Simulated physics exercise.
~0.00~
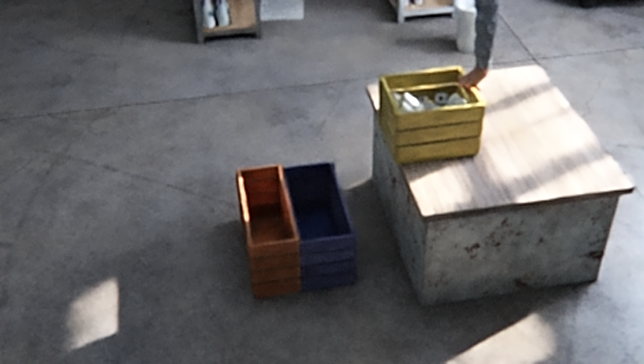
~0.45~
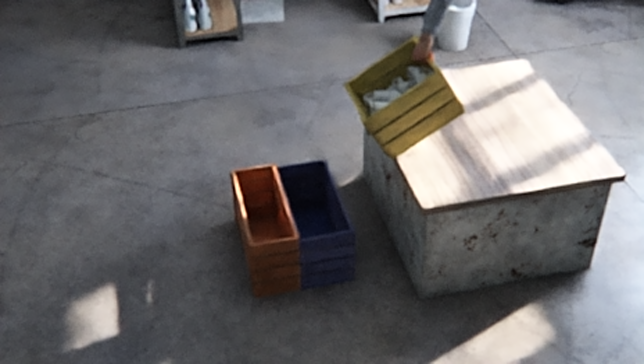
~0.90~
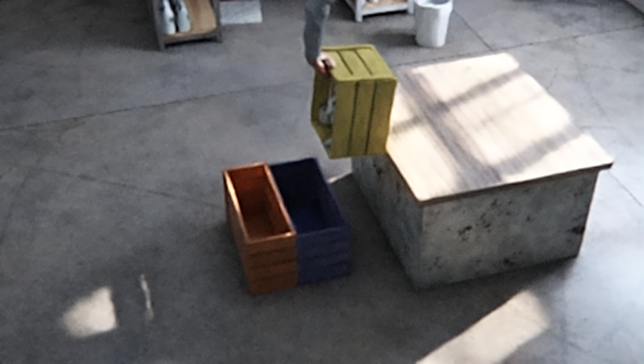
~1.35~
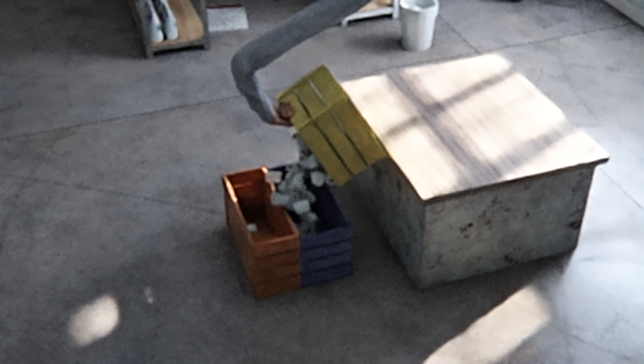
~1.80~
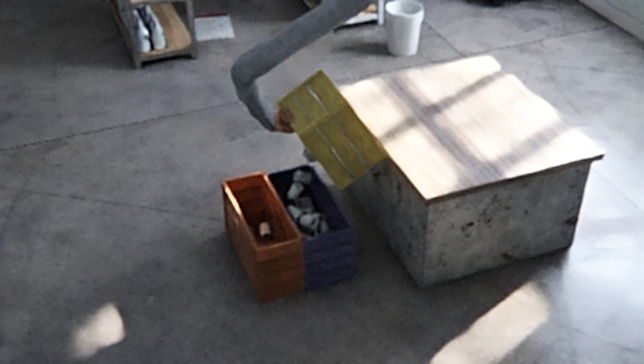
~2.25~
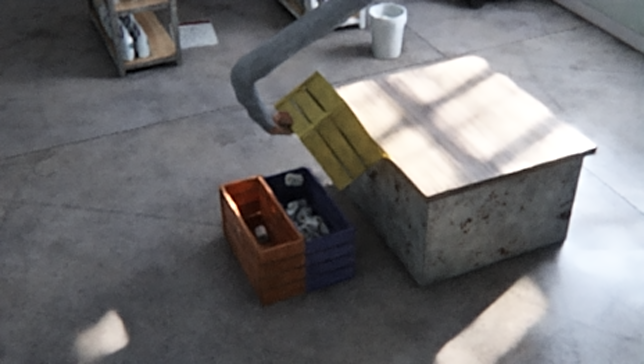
On a concrete floor, an arm tips a yellow crate, pouring pale rolls mostly into the blue trough.
